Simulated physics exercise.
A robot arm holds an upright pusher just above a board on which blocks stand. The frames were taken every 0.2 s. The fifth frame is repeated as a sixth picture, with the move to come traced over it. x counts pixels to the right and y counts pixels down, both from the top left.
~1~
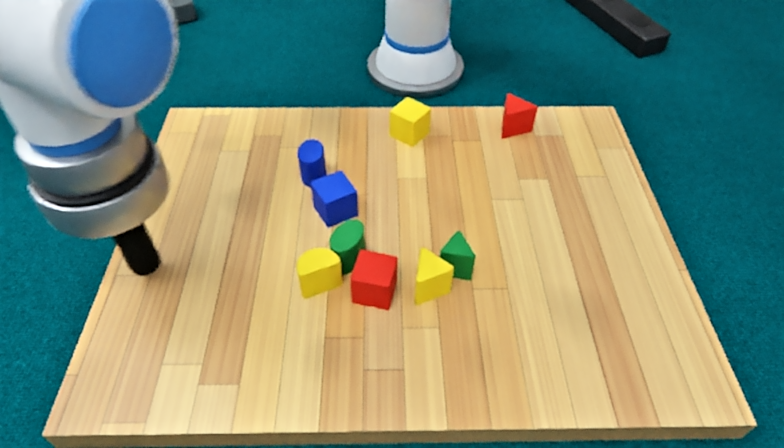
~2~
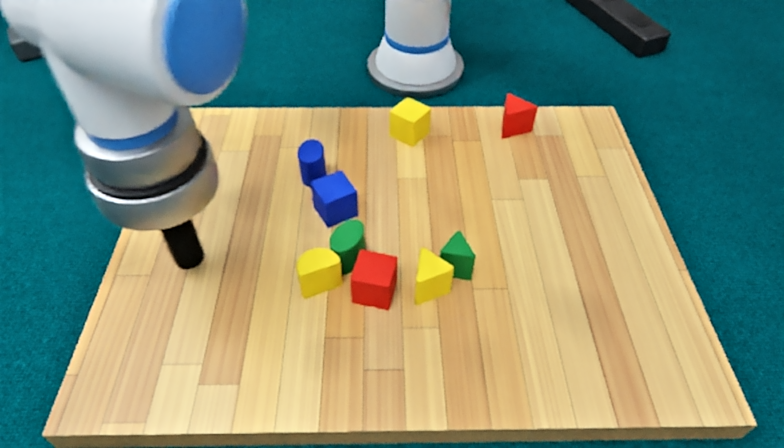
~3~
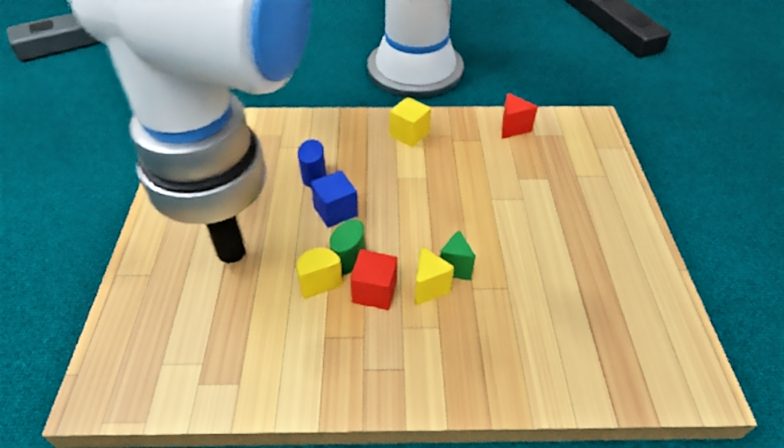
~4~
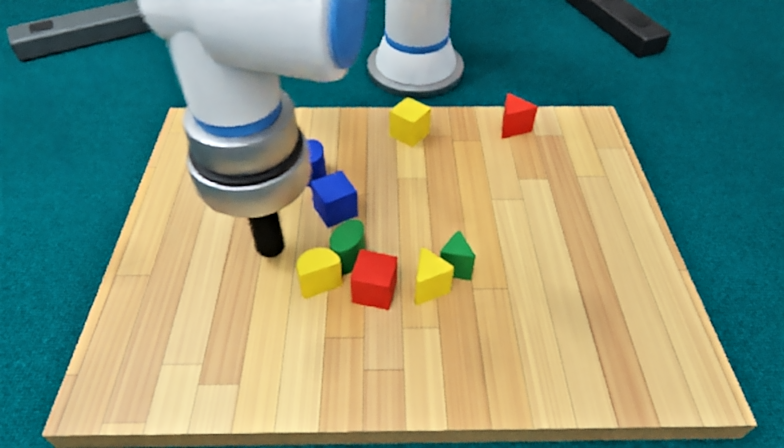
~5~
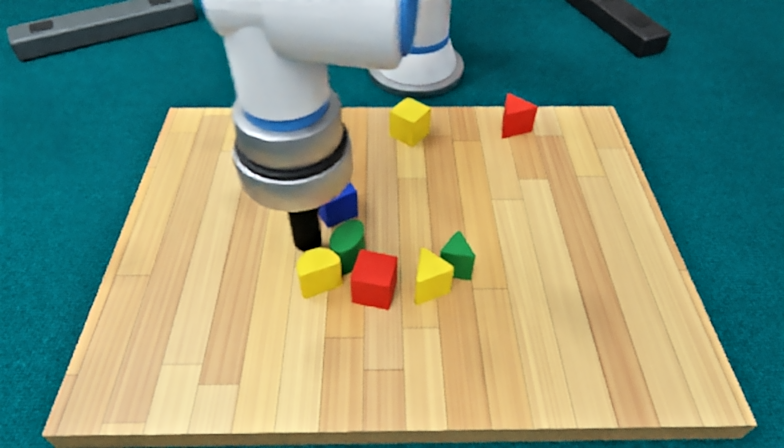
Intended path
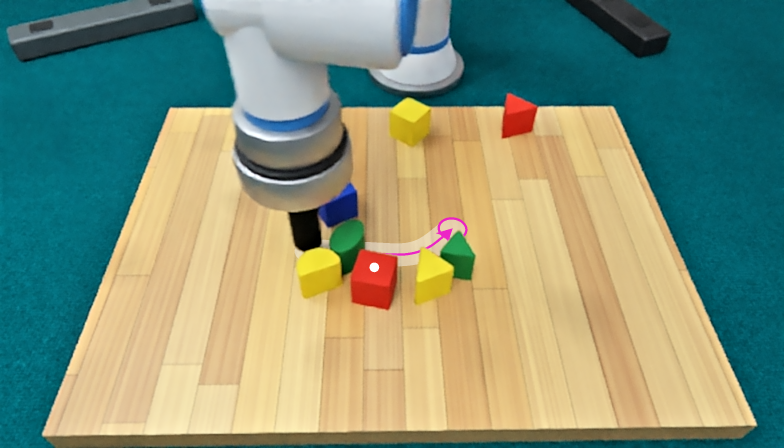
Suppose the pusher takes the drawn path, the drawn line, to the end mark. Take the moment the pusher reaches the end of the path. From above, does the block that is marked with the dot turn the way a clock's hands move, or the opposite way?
Looking from above, the answer is clockwise.
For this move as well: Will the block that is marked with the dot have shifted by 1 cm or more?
Yes - that is the case.
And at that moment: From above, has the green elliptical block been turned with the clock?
Yes - that is the case.
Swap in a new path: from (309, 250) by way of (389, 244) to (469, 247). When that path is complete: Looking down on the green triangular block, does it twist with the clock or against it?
The twist is clockwise.
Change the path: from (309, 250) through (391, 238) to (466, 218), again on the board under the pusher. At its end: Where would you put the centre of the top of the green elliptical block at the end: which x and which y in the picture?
In the picture, it is at (371, 240).
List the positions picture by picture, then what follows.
Tip of the pusher (146, 264), middles of tops, green elliptical block (347, 235), red square piece (374, 267), yellow triangular block (431, 265), green triangular block (458, 245), in the first picture.
Pusher (190, 258), nothing pushed, in the second picture.
Pusher (231, 252), nothing pushed, in the third picture.
Pusher (271, 247), nothing pushed, in the fourth picture.
Pusher (308, 241), green elliptical block (347, 235), red square piece (374, 267), yellow triangular block (431, 265), green triangular block (458, 245), in the fifth picture.
The line goes from (309, 250) over (362, 253) and (414, 253) to (453, 229); the dot is on the red square piece.
The first path, step by step. One third of the way, pusher (362, 244); green elliptical block (387, 241), turned 20° clockwise; red square piece (386, 276), turned 30° clockwise.
Two thirds of the way, pusher (415, 244); green elliptical block (431, 249), turned 45° clockwise; red square piece (391, 279), turned 50° clockwise; yellow triangular block (441, 272), turned 50° clockwise; green triangular block (466, 245), turned 25° anticlockwise.
At the end, pusher (454, 220); green elliptical block (431, 249), turned 45° clockwise; red square piece (391, 279), turned 50° clockwise; yellow triangular block (441, 272), turned 50° clockwise; green triangular block (466, 245), turned 25° anticlockwise.
